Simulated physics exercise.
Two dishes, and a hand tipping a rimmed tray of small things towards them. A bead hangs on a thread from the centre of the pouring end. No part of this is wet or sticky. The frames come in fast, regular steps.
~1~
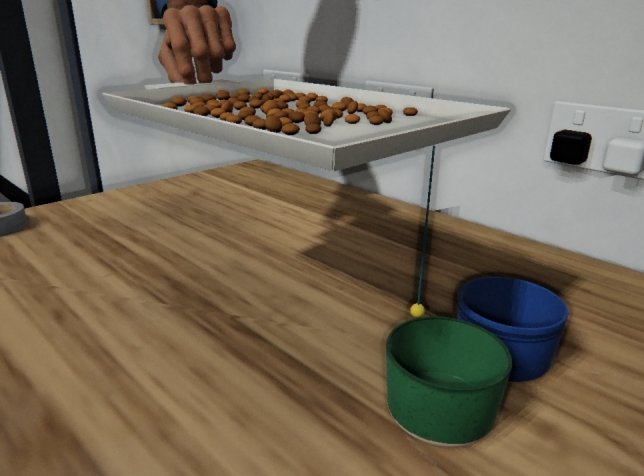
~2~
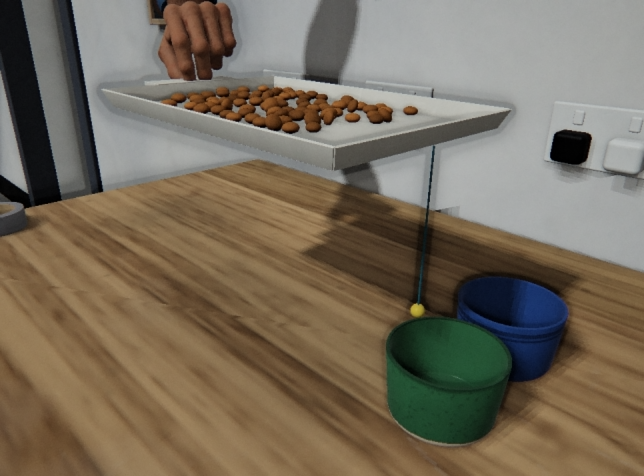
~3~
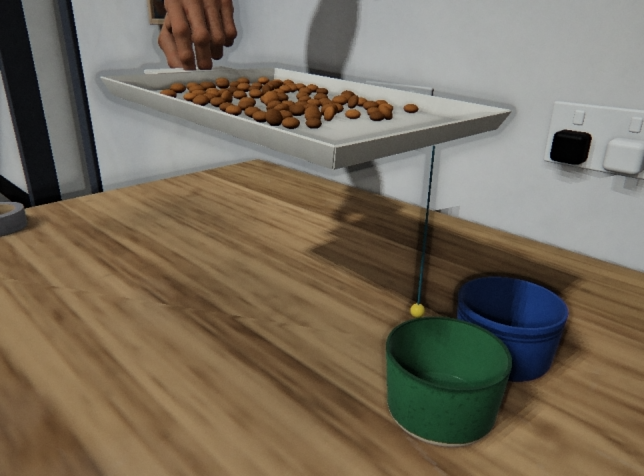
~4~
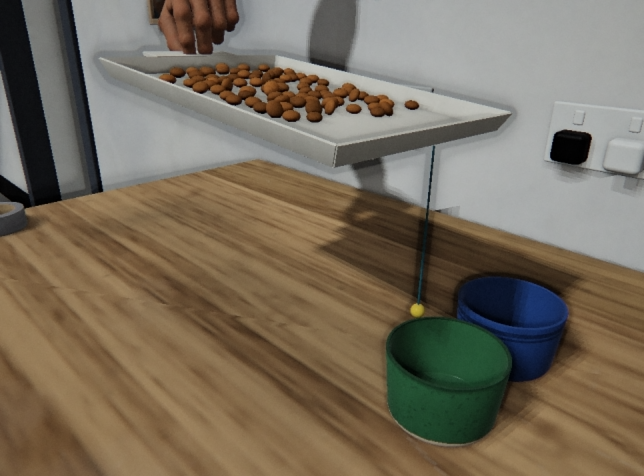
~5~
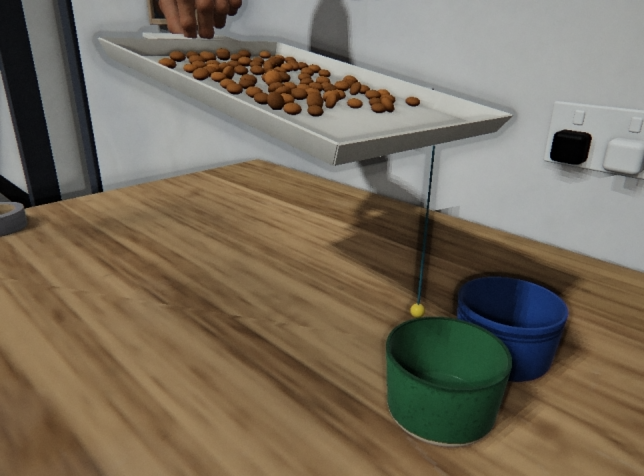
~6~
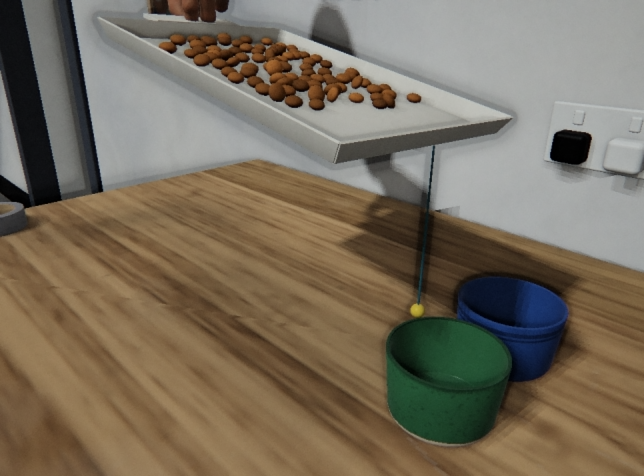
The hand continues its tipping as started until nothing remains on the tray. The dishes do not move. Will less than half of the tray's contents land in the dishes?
No - catch exceeds half.
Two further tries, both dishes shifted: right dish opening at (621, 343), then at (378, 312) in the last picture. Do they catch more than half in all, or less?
Well, the minor share the first time and the minor share the second time.
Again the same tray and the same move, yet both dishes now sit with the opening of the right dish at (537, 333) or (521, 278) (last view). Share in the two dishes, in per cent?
First position: Some 50 %; second position: Some 60 %.
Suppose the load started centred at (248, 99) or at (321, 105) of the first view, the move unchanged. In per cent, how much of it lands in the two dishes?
It's 70 percent the first time and 80 percent the second.
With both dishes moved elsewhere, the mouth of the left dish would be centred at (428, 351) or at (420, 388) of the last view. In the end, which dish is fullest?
Result, try one: The dish further right; try two: The dish further right.
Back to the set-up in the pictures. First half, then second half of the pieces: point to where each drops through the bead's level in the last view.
First near (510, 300), later near (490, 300).
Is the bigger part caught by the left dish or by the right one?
Result: The right of the two takes it.
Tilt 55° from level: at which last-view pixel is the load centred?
I'd put the middle of the pieces at roughly (478, 130).
Soon after the last picture, tray tipped steeply; about two thirds on the tray; a stray few in the left dish; a small part in the right dish; about a quarter in the air.
A little later, tray tipped right over; a small part on the tray; about a quarter in the left dish; about half in the right dish; a small part outside both; a small part in the air.
Later still, tray tipped past a quarter turn; about a quarter in the left dish; about half in the right dish; about a quarter outside both.
At rest, tray tipped past a quarter turn; about a quarter in the left dish; about half in the right dish; about a quarter outside both.
